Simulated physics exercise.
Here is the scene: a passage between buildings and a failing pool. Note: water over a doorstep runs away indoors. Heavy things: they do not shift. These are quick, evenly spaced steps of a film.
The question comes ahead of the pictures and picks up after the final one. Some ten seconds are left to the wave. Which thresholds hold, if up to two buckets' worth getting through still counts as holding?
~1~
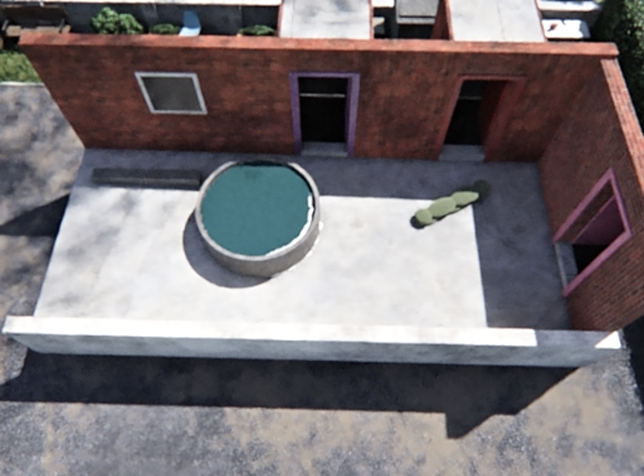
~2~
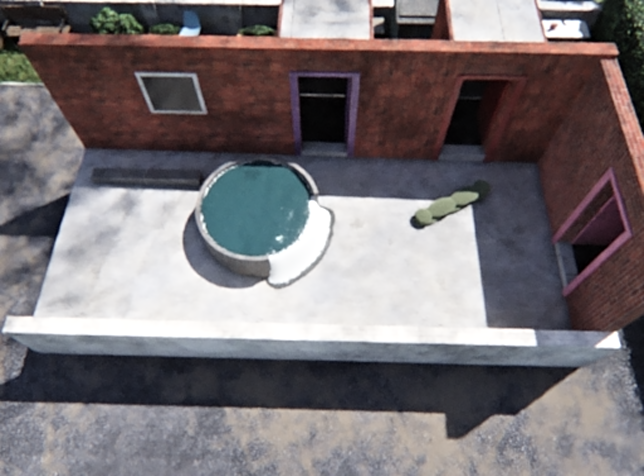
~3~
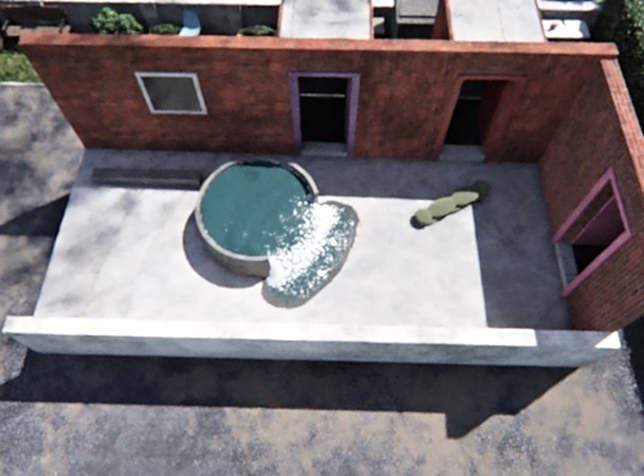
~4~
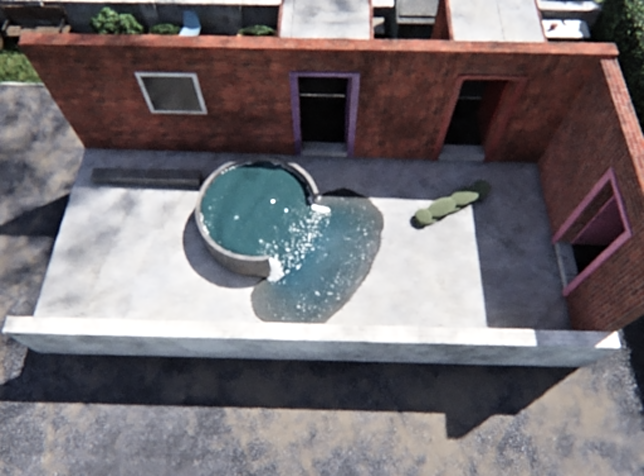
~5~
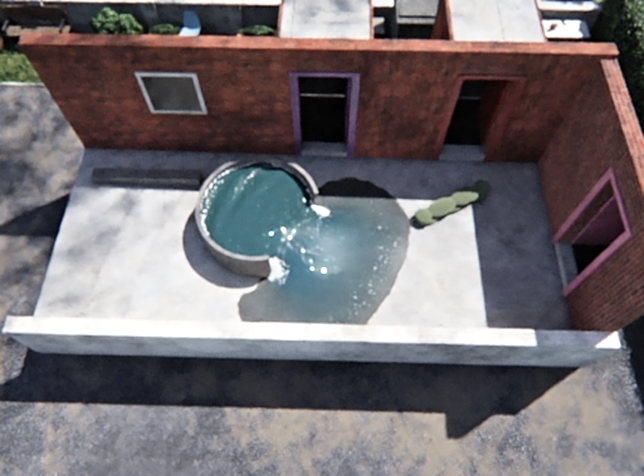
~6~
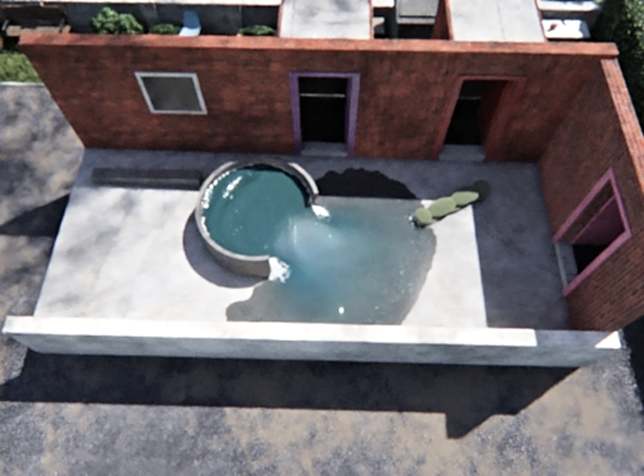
The red door holds; the purple door holds; the pink door does not hold.
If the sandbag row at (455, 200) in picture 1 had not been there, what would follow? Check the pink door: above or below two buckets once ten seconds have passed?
The way it works out, pink ends up above.
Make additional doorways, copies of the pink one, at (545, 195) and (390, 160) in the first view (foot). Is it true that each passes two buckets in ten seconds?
Above, below.
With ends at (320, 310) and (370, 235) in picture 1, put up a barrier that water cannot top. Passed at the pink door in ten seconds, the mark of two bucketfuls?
Pink door: Falls short.
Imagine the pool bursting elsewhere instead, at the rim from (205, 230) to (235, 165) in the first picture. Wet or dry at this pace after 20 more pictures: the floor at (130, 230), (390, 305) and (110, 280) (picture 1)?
Sequence of results: Reached by the flood, missed by the flood, reached by the flood.
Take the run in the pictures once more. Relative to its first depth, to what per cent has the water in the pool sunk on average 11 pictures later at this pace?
Near 34 in a hundred.
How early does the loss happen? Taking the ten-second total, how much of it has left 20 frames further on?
It works out at roughly 50 per cent.
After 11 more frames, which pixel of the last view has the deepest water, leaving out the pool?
Deepest spot: Around (570, 347).
A moment on, water covers 40 % of the floor; the red door not reached, the purple door wet at the sill, nothing in, the pink door not reached.
Next, water covers 50 % of the floor; the red door wet at the sill, nothing in, the purple door wet at the sill, nothing in, the pink door under two buckets in.
Then, water covers 55 % of the floor; the red door wet at the sill, nothing in, the purple door wet at the sill, nothing in, the pink door over two buckets in.
Later, water covers 65 % of the floor; the red door under two buckets in, the purple door wet at the sill, nothing in, the pink door far over two buckets in.
In the end, water covers 75 % of the floor; the red door under two buckets in, the purple door wet at the sill, nothing in, the pink door far over two buckets in.
